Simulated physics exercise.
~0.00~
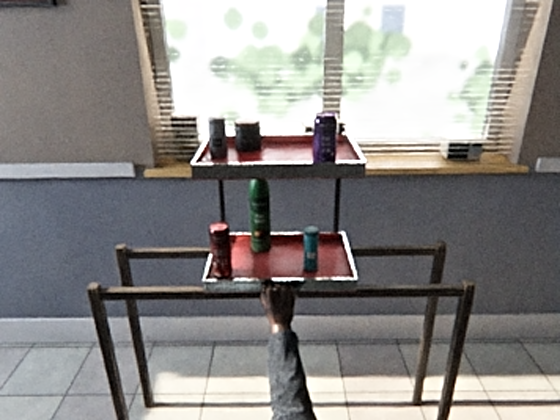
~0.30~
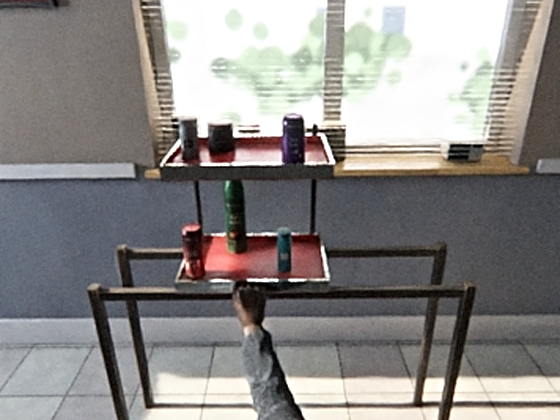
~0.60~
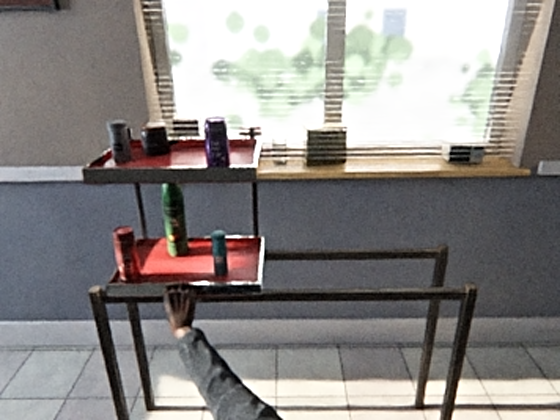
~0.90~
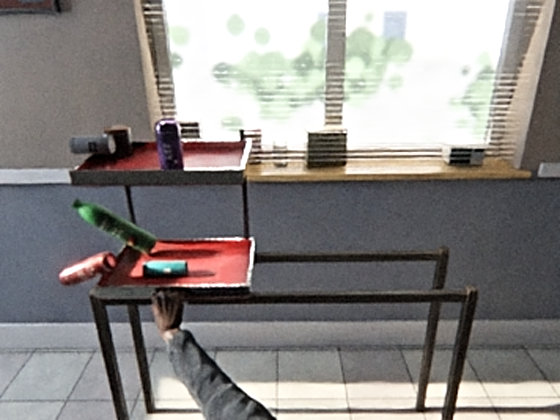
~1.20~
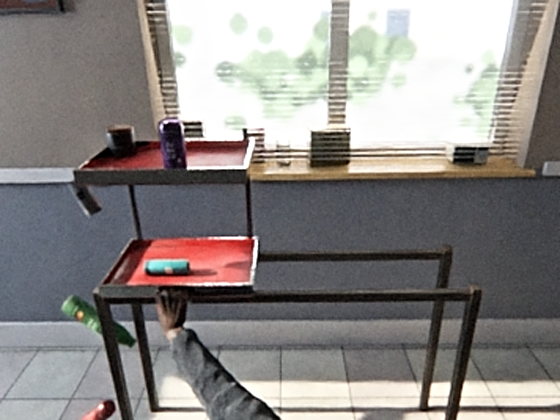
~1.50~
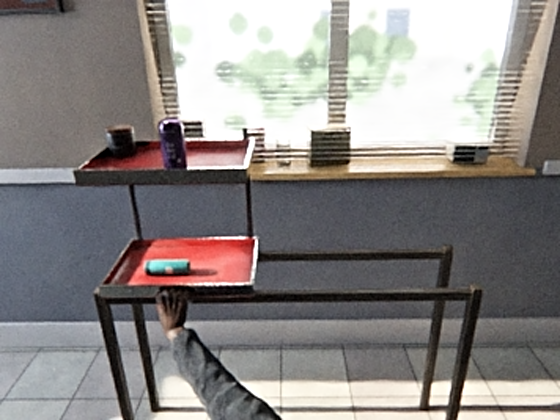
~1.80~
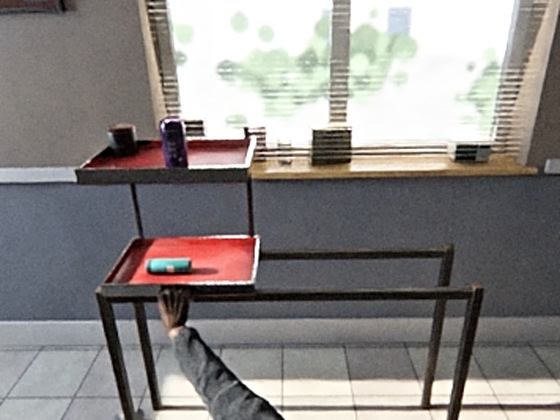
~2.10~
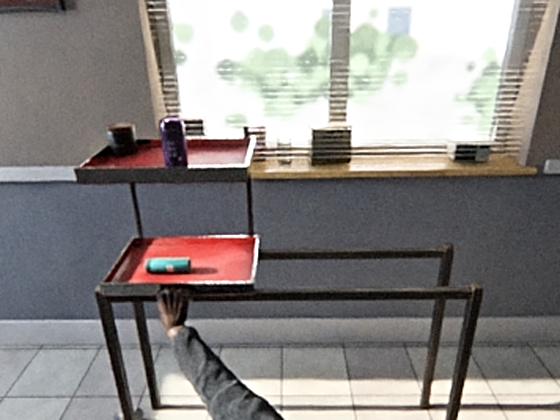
Hand sliding a two-tier red tray left along rails until containers topple, three falling off, leaving a turquoise one lying flat.
